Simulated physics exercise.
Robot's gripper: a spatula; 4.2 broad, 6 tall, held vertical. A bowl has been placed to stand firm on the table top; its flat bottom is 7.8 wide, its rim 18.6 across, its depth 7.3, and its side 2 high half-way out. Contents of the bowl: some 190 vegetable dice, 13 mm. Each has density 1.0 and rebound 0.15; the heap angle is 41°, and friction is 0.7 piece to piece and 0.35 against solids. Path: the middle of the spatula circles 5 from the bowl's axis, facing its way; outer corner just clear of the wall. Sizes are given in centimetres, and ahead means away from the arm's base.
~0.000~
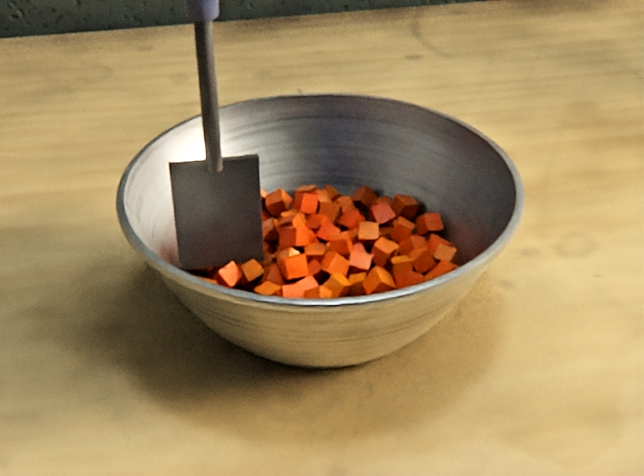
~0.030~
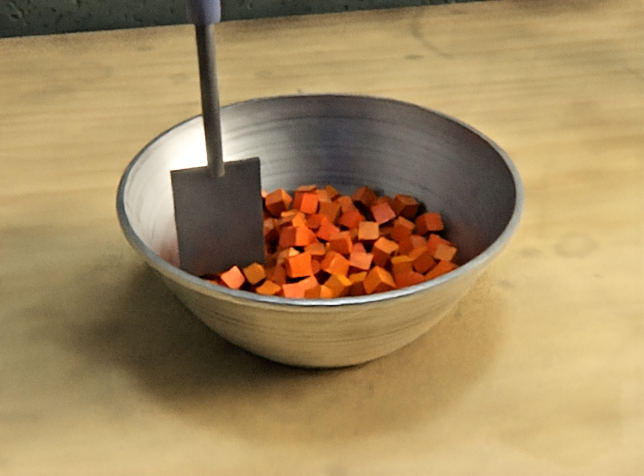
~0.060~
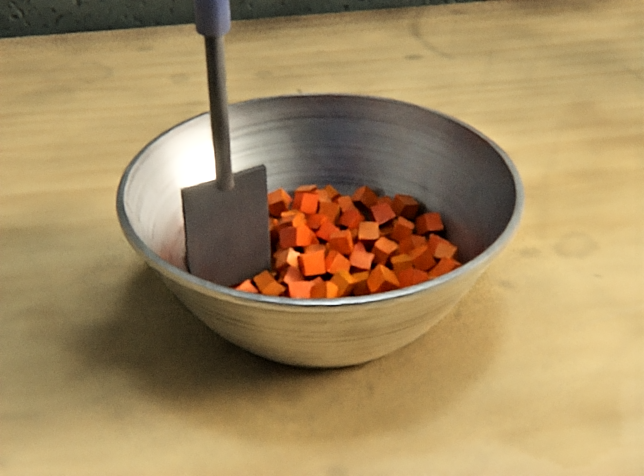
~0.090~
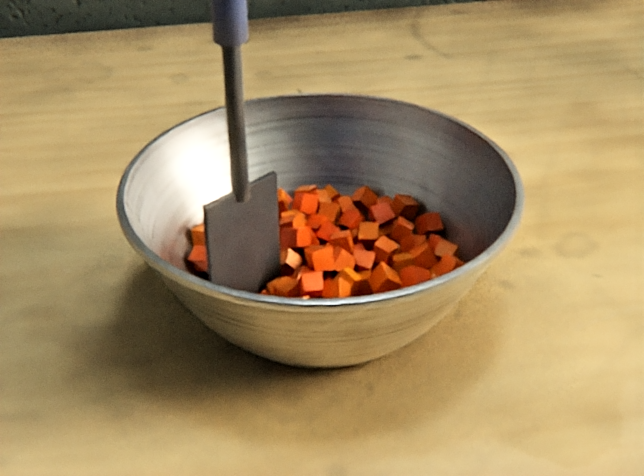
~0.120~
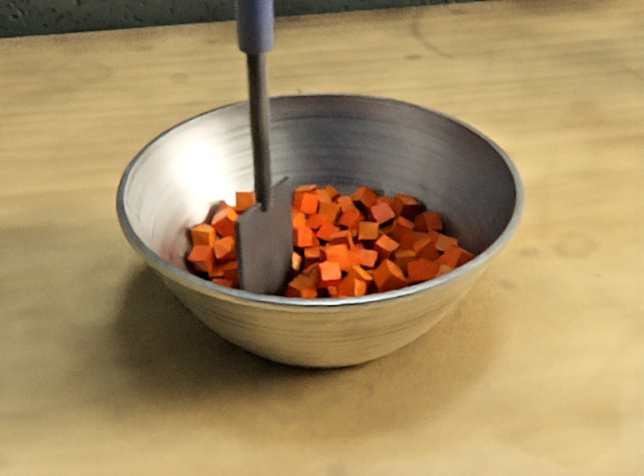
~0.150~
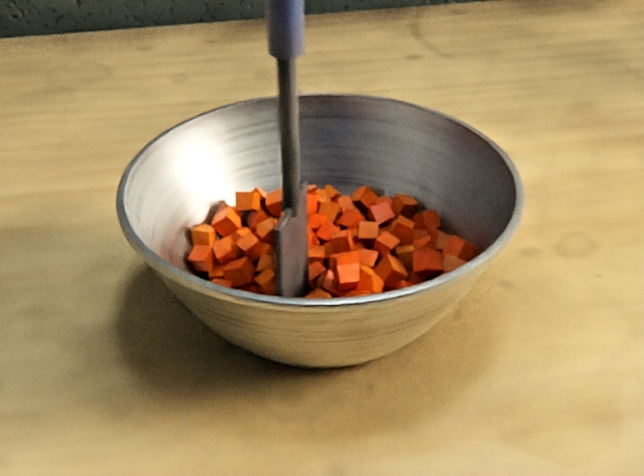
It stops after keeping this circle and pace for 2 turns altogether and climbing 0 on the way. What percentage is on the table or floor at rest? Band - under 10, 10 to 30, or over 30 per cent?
Band: 10 to 30 per cent.
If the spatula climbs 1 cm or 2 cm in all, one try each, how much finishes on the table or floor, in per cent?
Estimates: 10 % then 5 %.
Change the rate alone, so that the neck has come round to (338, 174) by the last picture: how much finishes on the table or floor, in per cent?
About 25 per cent.
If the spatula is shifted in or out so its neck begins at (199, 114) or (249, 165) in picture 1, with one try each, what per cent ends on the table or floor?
Roughly 5 % and 5 %.
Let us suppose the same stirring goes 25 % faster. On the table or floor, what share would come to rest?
My guess is about 20 per cent.
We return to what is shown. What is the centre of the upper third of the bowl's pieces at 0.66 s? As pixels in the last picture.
Around (196, 223).
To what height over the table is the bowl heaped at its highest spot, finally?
About 7.0 cm.
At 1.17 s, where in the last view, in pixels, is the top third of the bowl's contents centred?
Top-third centre at approx. (336, 139).
After 0.66 s, 323° round, highest piece 8 above the table; 190 in the bowl.
After 1.17 s, 221° round, highest piece 9 above the table; 174 in the bowl, 12 on the table or floor, 4 in flight or on the tool.
After 1.63 s, 0° round, highest piece 7 above the table; 160 in the bowl, 30 on the table or floor.
After 2.33 s, 0° round, highest piece 7 above the table; 160 in the bowl, 30 on the table or floor.
In the end, 160 in the bowl, 30 on the table or floor. That is 16 % on the table or floor.
